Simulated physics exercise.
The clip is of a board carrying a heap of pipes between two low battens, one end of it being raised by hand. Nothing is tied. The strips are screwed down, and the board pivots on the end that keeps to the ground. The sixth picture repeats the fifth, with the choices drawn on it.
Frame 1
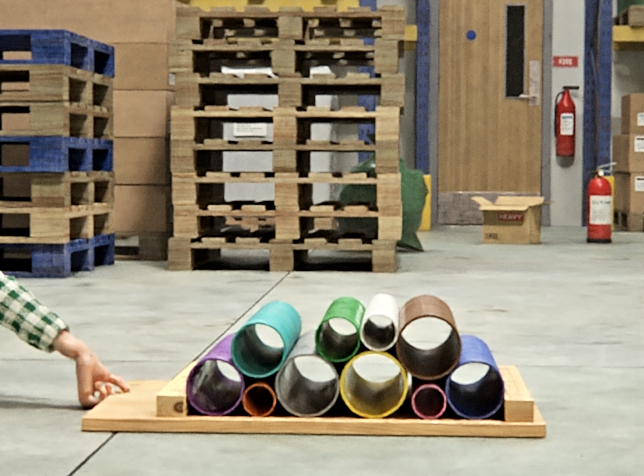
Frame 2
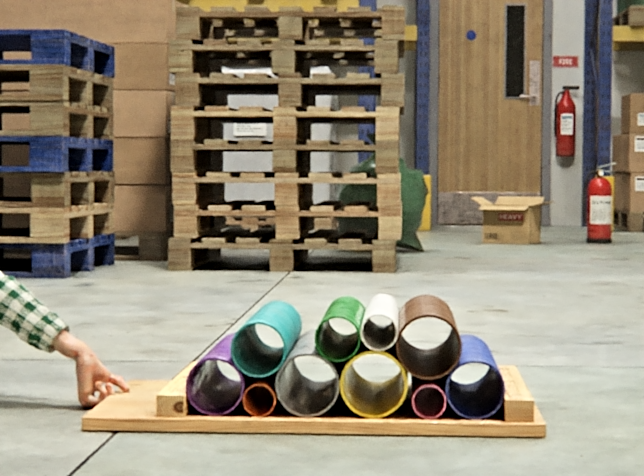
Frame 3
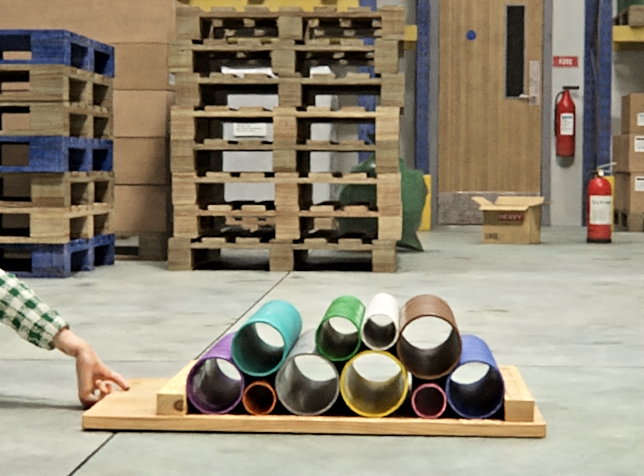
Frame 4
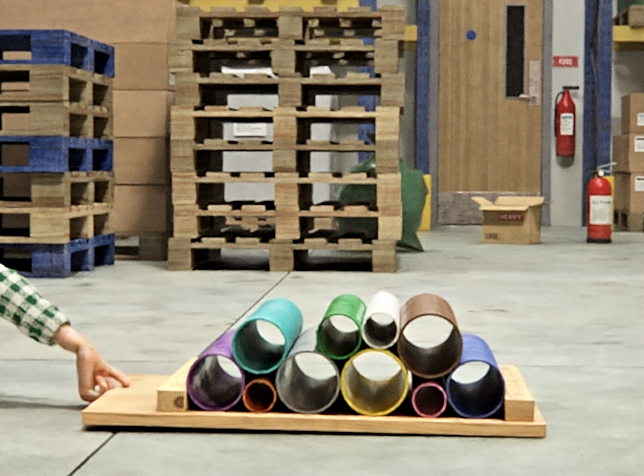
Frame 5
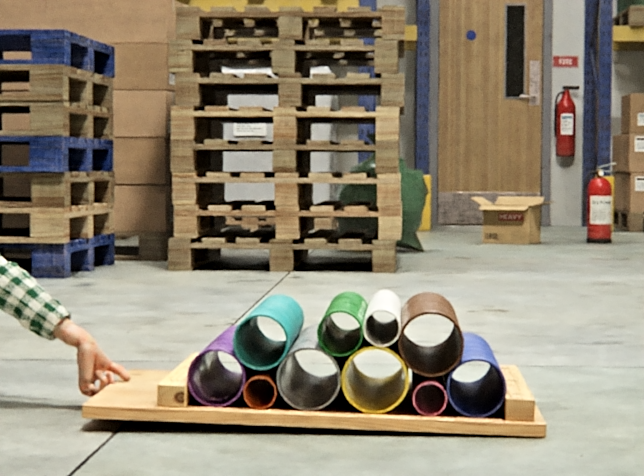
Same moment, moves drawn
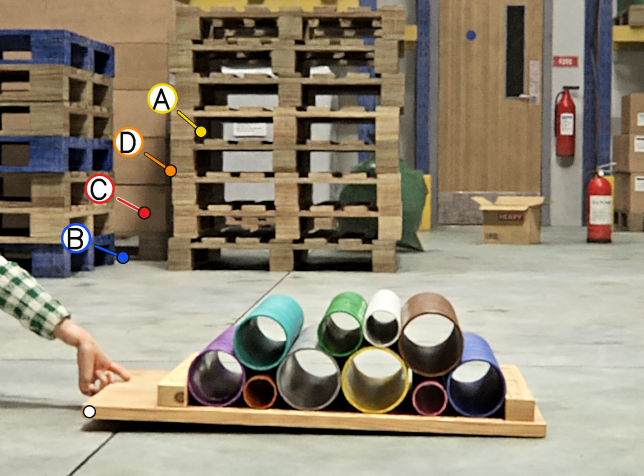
A hand slowly raises the left end of a wooden board carrying stacked colourful pipes.
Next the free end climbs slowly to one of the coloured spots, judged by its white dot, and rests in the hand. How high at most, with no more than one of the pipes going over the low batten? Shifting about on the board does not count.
The answer is mark D.
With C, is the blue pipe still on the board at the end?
Yes, with C.
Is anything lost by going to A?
Yes.
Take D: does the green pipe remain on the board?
Yes, with D.
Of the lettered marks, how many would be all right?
Three of the four.
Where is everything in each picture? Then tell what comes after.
In the first frame, yellow pipe (374, 385); pink pipe (429, 402); blue pipe (475, 389).
In the second frame, blue pipe (475, 389); brown pipe (429, 347).
In the third frame, board (320, 395); purple pipe (215, 385); orange pipe (259, 399); yellow pipe (374, 384).
In the fourth frame, board (320, 392); purple pipe (215, 382); orange pipe (259, 396); pink pipe (430, 400).
In the fifth frame, board (320, 390); purple pipe (217, 378); orange pipe (260, 392).
On the marked copy, A at (201, 132); B at (123, 257); C at (144, 213); D at (171, 171); the white dot at (90, 412).
Taking D. A third of the way, board at 19°.
Two thirds of the way, board at 34°.
When it is over, board at 34°, none over the low batten.
As for the rest, A two over the low batten (brown, green); B none over the low batten; C none over the low batten.
